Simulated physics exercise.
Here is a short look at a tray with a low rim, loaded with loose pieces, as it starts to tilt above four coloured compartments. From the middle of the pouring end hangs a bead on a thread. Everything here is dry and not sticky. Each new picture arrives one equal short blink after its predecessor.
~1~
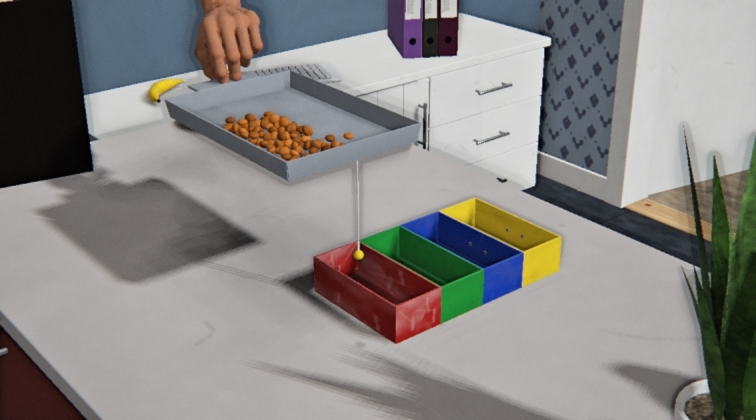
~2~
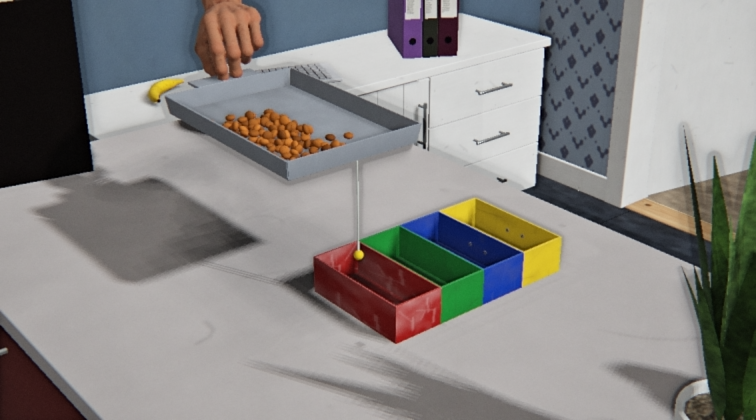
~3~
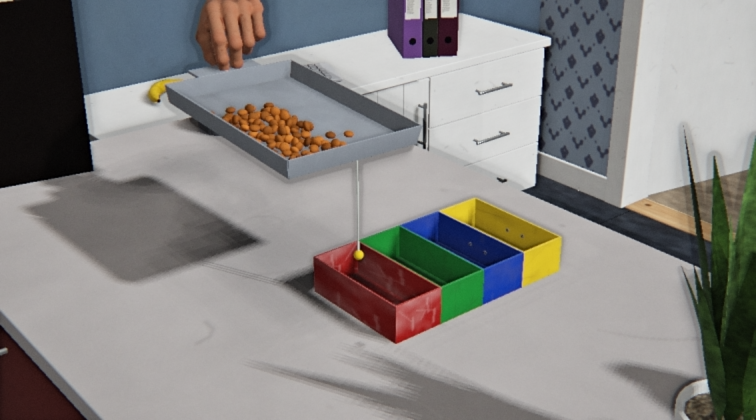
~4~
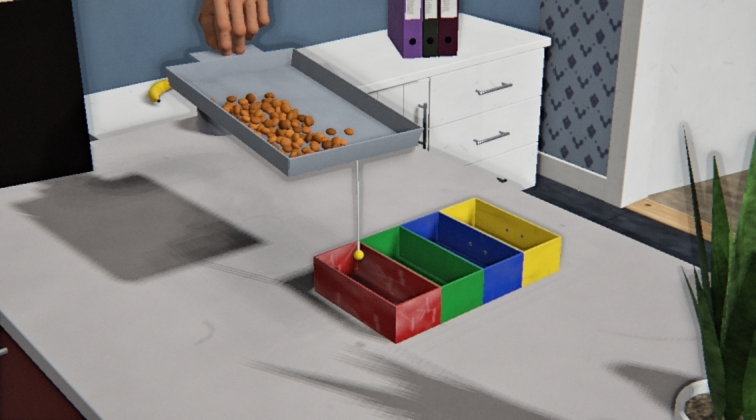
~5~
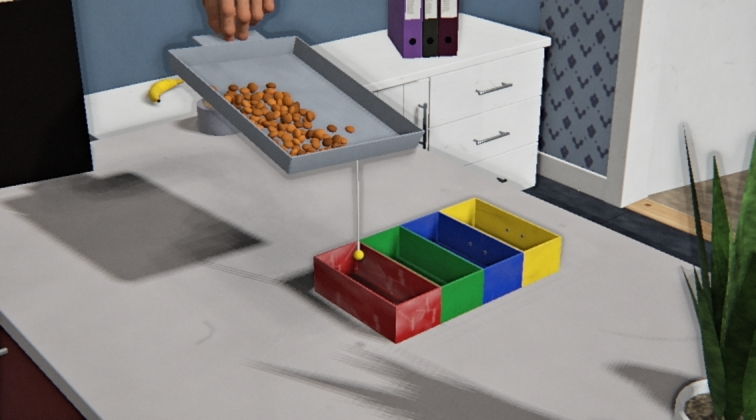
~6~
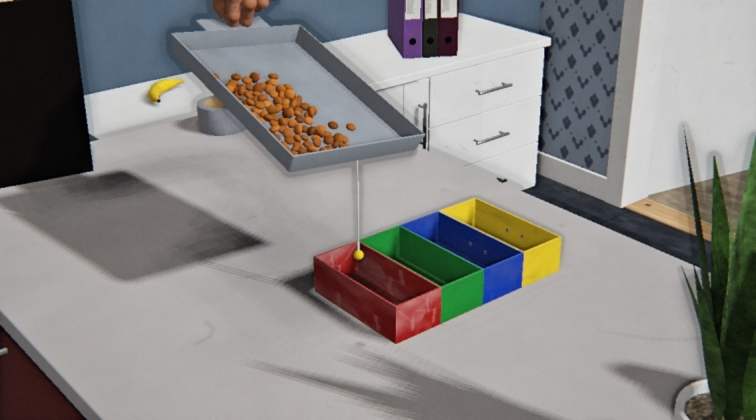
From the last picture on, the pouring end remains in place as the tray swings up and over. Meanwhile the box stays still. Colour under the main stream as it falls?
Green, I would say.
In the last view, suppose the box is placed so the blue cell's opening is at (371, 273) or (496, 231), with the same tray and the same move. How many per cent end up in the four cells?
90 % for the first, 80 % for the second.
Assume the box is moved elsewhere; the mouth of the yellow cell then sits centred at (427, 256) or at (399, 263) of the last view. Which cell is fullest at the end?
The yellow one, then the yellow one.
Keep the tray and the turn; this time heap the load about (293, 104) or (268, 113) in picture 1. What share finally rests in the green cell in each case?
Respectively 80 and 70 per cent.
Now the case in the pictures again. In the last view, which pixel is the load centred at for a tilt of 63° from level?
The load is centred near (369, 140).
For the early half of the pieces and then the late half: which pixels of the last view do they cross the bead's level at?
Early half (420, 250), late half (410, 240).
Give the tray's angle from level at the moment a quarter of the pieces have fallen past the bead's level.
Reading: Some 95°.
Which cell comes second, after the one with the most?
The answer is the red cell.
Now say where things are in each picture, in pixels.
The first frame shows corners of the pouring end at (288, 160) and (416, 123), level; middle of the load at (281, 137), bits of cat kibble; bead on its thread at (358, 255); red cell at (418, 312); green cell at (462, 293); blue cell at (503, 275); yellow cell at (541, 258).
The second frame shows corners of the pouring end at (288, 160) and (417, 123), level; middle of the load at (281, 135).
The third frame shows corners of the pouring end at (289, 159) and (418, 125), tipped barely, lowest at the right corner; middle of the load at (282, 131).
The fourth frame shows corners of the pouring end at (291, 157) and (419, 127), tipped a little, lowest at the right corner; middle of the load at (283, 125).
The fifth frame shows corners of the pouring end at (293, 155) and (420, 130), tipped a little, lowest at the right corner; middle of the load at (285, 120).
The sixth frame shows corners of the pouring end at (295, 154) and (421, 133), tipped clearly, lowest at the right corner; middle of the load at (287, 114); red cell at (418, 312); green cell at (462, 293); blue cell at (503, 275); yellow cell at (541, 258).
Soon, tray tipped steeply; nearly all on the tray; a stray few falling or outside the box.
A while on, tray tipped past a quarter turn; about half on the tray; about a quarter in the green cell; a small part in the red cell; a stray few in the blue cell; a small part falling or outside the box.
Towards the end, tray tipped past a quarter turn; about two thirds in the green cell; about a third in the red cell; a stray few in the blue cell; a stray few falling or outside the box.
Finally, tray tipped past a quarter turn; about two thirds in the green cell; about a third in the red cell; a stray few in the blue cell; none in the yellow cell; a stray few outside the box.
